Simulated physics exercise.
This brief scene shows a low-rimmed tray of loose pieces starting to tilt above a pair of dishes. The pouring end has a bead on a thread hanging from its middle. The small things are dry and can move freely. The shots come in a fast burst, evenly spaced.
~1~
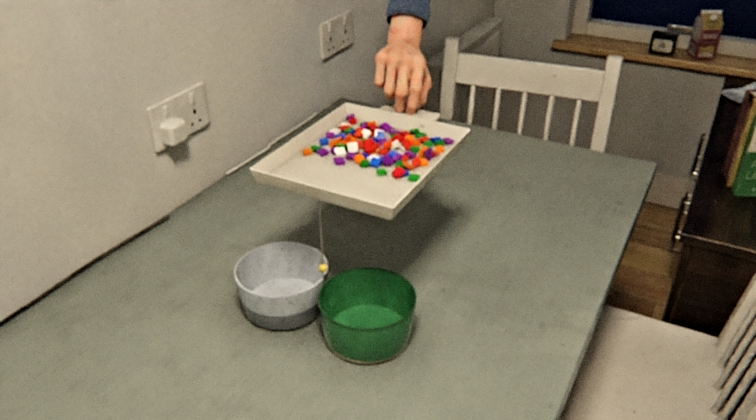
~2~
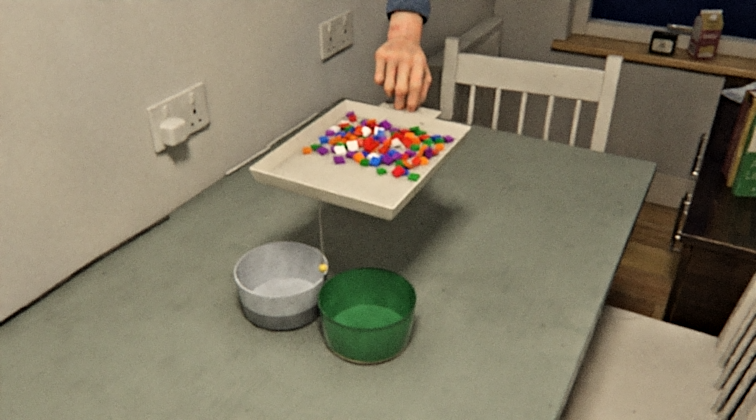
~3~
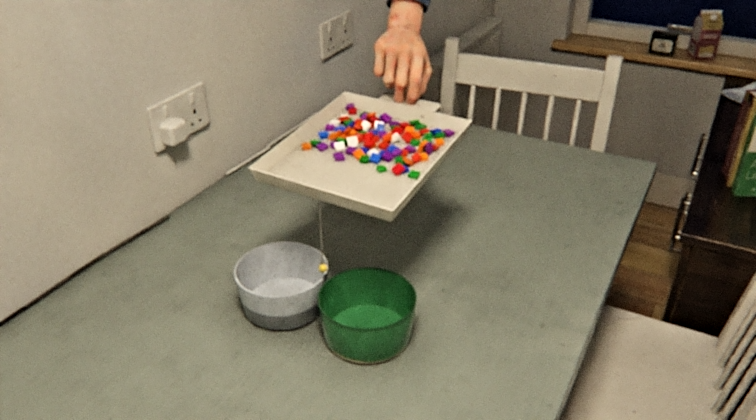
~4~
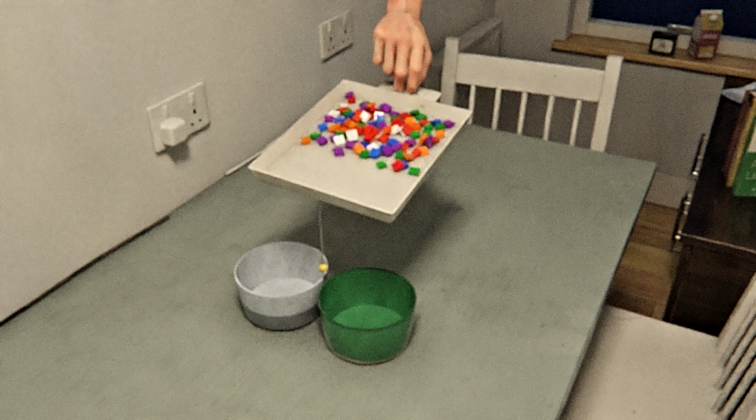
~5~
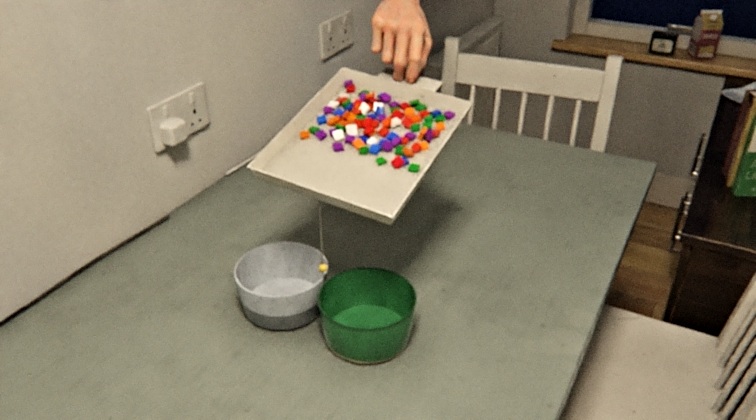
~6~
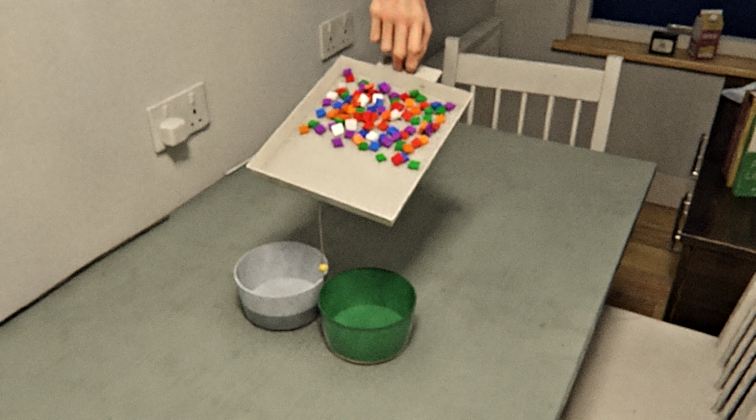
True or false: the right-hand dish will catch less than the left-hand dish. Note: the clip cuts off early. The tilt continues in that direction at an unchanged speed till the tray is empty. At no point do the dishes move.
False, the right-hand dish catches more.
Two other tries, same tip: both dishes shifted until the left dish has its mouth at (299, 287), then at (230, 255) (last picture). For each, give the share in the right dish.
Close to 70 in a hundred, then close to 30 in a hundred.
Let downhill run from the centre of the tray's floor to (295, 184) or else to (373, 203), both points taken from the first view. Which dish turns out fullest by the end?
First: The dish at left. Second: The dish at right.
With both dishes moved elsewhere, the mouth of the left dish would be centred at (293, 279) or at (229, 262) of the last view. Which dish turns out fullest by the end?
The first try: Right. The second: The dish on the right.
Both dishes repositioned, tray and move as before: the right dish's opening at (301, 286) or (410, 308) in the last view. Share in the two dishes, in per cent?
Result: 20 % and 70 %.
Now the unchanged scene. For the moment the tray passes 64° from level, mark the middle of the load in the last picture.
I'd mark the middle close to (357, 201).
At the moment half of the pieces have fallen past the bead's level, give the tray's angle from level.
The tilt is near 105° by then.
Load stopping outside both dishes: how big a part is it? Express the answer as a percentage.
Roughly 20 percent of the load.
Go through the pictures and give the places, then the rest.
In the first picture, corners of the pouring end at (256, 168) and (391, 204), level; middle of the load at (374, 146), mosaic tiles; left dish at (255, 309); right dish at (343, 341); bead on its thread at (323, 268).
In the second picture, corners of the pouring end at (255, 167) and (391, 205), level; middle of the load at (374, 144).
In the third picture, corners of the pouring end at (255, 167) and (391, 207), tipped barely, lowest at the right corner; middle of the load at (374, 139).
In the fourth picture, corners of the pouring end at (254, 166) and (390, 209), tipped a little, lowest at the right corner; middle of the load at (374, 132).
In the fifth picture, corners of the pouring end at (254, 165) and (390, 212), tipped a little, lowest at the right corner; middle of the load at (373, 124).
In the sixth picture, corners of the pouring end at (253, 164) and (390, 215), tipped clearly, lowest at the right corner; middle of the load at (373, 117); left dish at (255, 309); right dish at (343, 341).
Soon, tray tipped steeply; nearly all on the tray; a small part in the air.
A while on, tray tipped past a quarter turn; about a third on the tray; about half in the right dish; a stray few in the left dish; a small part outside both; a small part in the air.
Towards the end, tray tipped past a quarter turn; most in the right dish; a stray few in the left dish; a small part outside both.
Finally, tray tipped past a quarter turn; most in the right dish; a stray few in the left dish; a small part outside both.
